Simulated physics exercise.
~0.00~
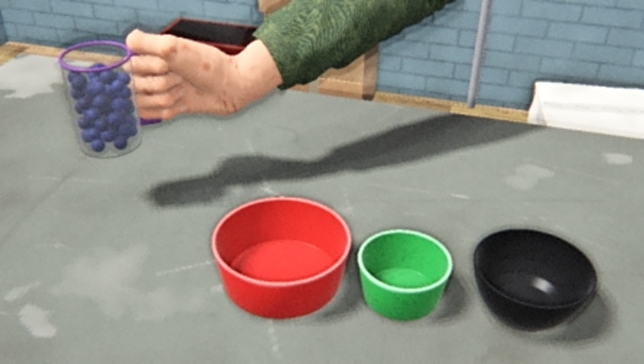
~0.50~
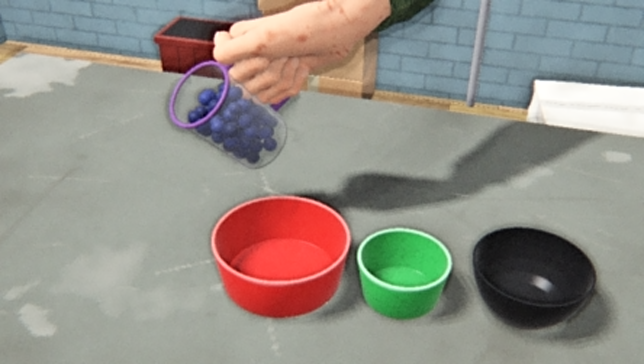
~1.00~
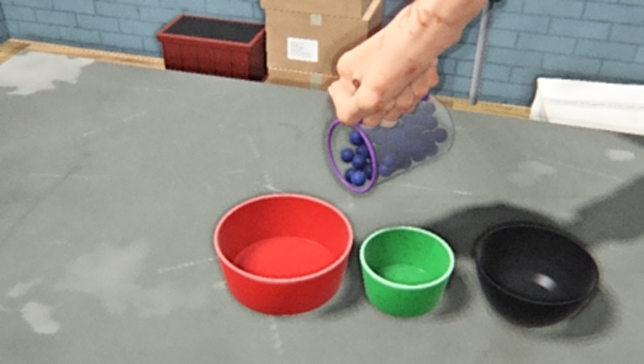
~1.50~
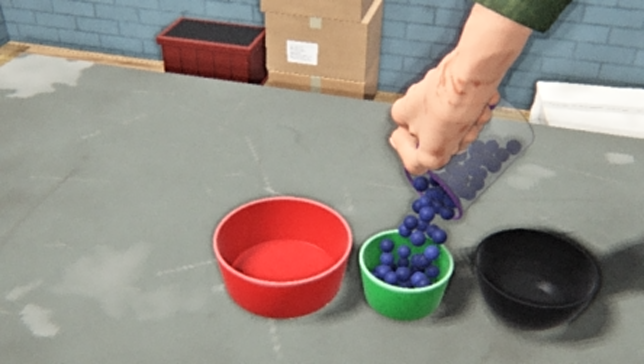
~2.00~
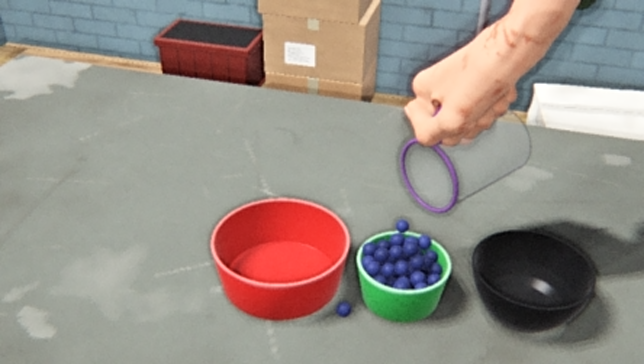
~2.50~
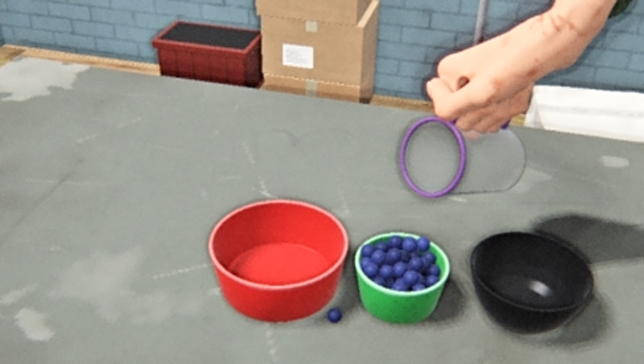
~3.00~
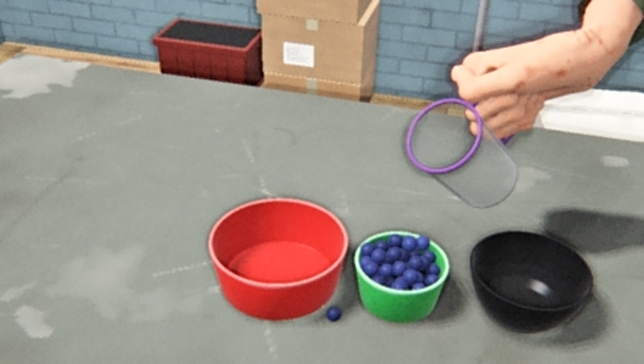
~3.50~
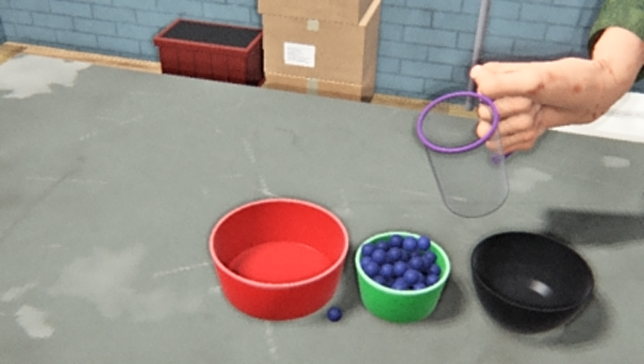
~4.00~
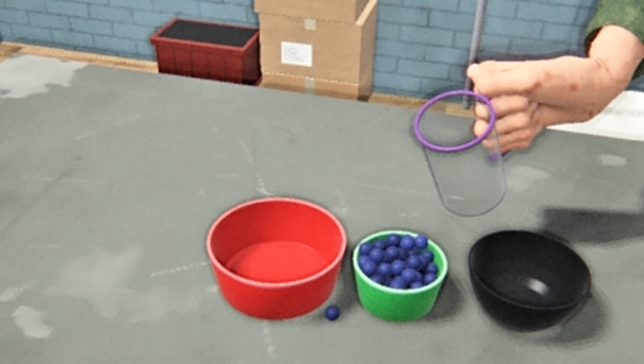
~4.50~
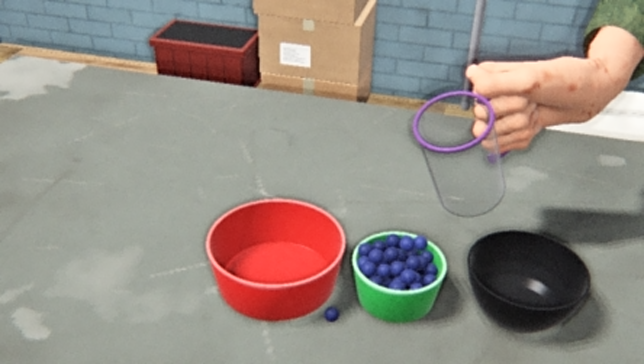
A hand in a green sleeve holds a clear, purple-rimmed cup of blueberries above a worn grey table, seen from slightly above by a gently swaying camera. A red dish, a smaller green dish and a black bowl stand in a row from left to right, with boxes by a blue brick wall behind. The hand carries the cup right, tipping it steadily. Blueberries pour into the green dish, heaping it up, while one lands on the table beside the red dish. The emptied cup turns back nearly upright and stays held above the bowls.
